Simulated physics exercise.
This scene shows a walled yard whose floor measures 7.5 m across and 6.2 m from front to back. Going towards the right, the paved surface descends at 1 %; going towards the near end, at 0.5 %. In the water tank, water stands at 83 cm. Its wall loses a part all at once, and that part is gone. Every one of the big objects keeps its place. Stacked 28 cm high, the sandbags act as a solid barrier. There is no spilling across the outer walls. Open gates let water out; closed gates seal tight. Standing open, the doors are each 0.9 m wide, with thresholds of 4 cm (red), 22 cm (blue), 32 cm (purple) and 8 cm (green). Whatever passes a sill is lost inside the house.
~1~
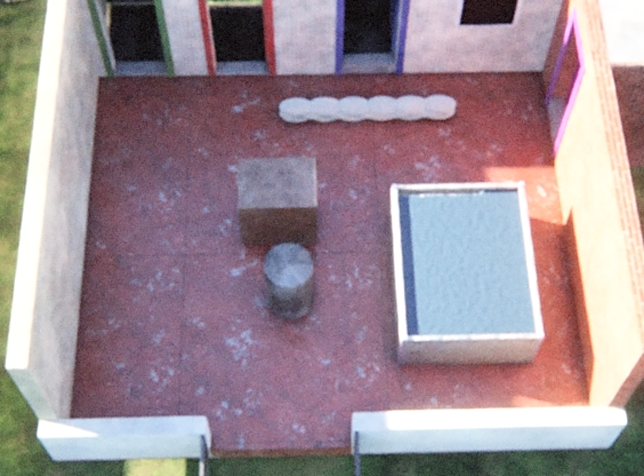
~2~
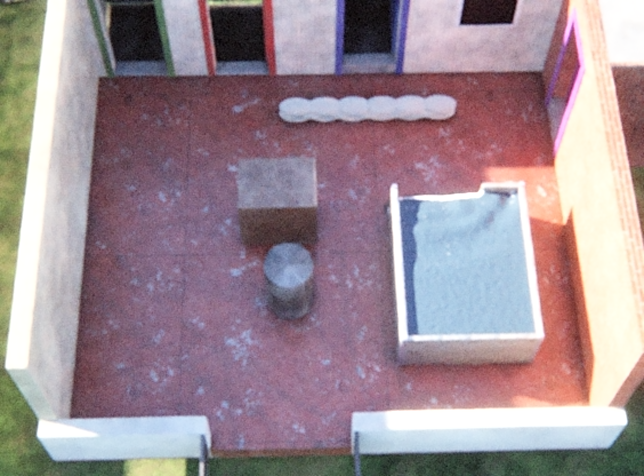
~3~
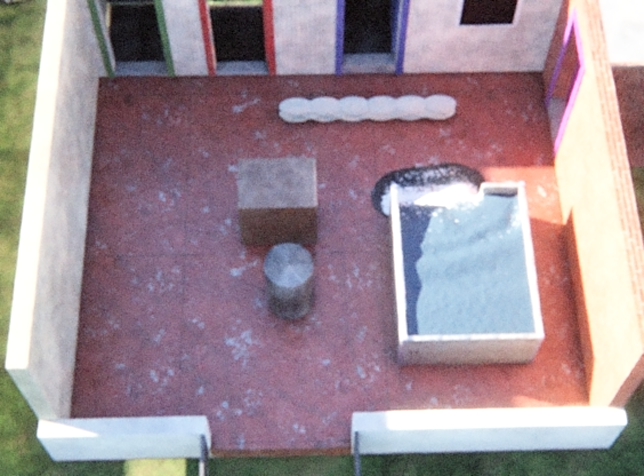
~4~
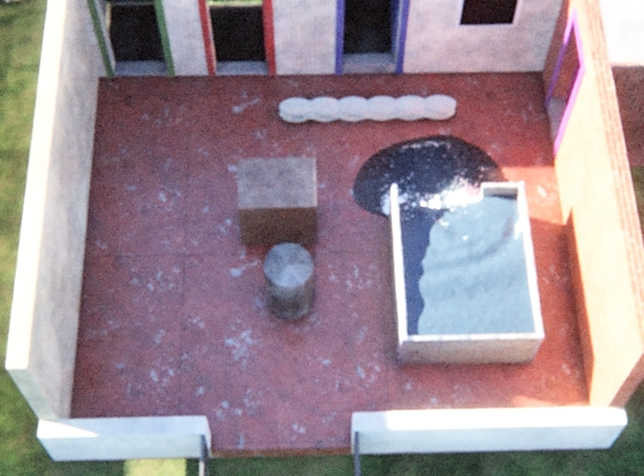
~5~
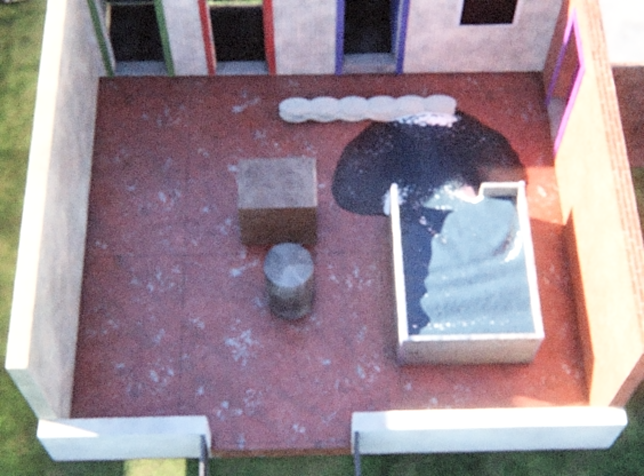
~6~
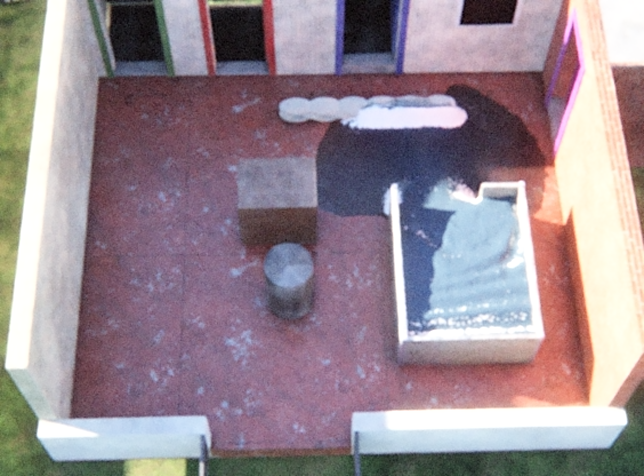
In this clip, part of the far wall of a water tank in a walled yard disappears, and dark water pours through the gap, spreading across the reddish floor and reaching the row of pale sandbags near the doorways.
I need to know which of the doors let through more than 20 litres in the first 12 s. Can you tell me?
At the red door it looks set to land over the limit. At the blue door it looks set to land under the limit. At the purple door it looks set to land under the limit. At the green door it looks set to land over the limit.
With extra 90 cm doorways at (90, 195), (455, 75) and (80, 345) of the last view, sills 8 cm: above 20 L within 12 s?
More, more, less.
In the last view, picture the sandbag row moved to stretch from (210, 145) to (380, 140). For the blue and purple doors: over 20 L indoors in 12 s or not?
Checking the limit, blue is too much, purple is fine.
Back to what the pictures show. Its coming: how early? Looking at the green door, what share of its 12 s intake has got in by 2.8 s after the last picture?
About 0%.
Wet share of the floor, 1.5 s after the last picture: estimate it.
About 40 per cent.
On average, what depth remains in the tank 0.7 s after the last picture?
54 cm.
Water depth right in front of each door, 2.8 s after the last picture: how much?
Depths in cm: Red 3, blue 17, purple 31, green 8.
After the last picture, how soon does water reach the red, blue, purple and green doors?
The front reaches red at 1.4 s, blue at 0.5 s, purple at 0.2 s, green at 1.6 s.
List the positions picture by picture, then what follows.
Still water, 83 cm deep, in the water tank at (464, 261), in the first frame.
Water pours out on the water tank's far side and has run 0.7 m, to (388, 212); typically 9 cm deep outside, 83 cm at the water tank's back, in the second frame.
The front is at (467, 172), 1.0 m from the gap on the water tank's far side; 1.2 m2 of floor is under water; 83 cm left at the back of the water tank, in the third frame.
Water pours out on the water tank's far side and has run 1.5 m, to (450, 141); typically 10 cm deep outside, 83 cm at the water tank's back, in the fourth frame.
The front is at (458, 116), 2.0 m from the gap on the water tank's far side; 4.3 m2 of floor is under water; 81 cm left at the back of the water tank, in the fifth frame.
Water pours out on the water tank's far side and has run 2.5 m, to (463, 89); typically 6 cm deep outside, 72 cm at the water tank's back, in the sixth frame.
Then, 0.7 s after the last picture water covers 25 % of the floor and is deepest (50 cm) near (540, 76); red door not reached, blue door 11 cm at the sill, 0 L in, purple door 9 cm at the sill, 0 L in, green door not reached.
Then, 1.5 s after the last picture water covers 40 % of the floor and is deepest (44 cm) near (415, 123); red door 3 cm at the sill, 0 L in, blue door 15 cm at the sill, 0 L in, purple door 24 cm at the sill, 0 L in, green door not reached.
Then, 2.8 s after the last picture water covers 55 % of the floor and is deepest (32 cm) near (547, 130); red door 3 cm at the sill, 0 L in, blue door 17 cm at the sill, 0 L in, purple door 31 cm at the sill, 5 L in, green door 8 cm at the sill, 1 L in.
Then, 6.3 s after the last picture water covers 90 % of the floor and is deepest (18 cm) near (590, 426); red door 6 cm at the sill, 20 L in, blue door 11 cm at the sill, 0 L in, purple door 17 cm at the sill, 6 L in, green door 15 cm at the sill, 66 L in.
Then, 11.3 s after the last picture water covers 95 % of the floor and is deepest (12 cm) near (121, 435); red door 7 cm at the sill, 64 L in, blue door 9 cm at the sill, 0 L in, purple door 10 cm at the sill, 6 L in, green door 6 cm at the sill, 92 L in.
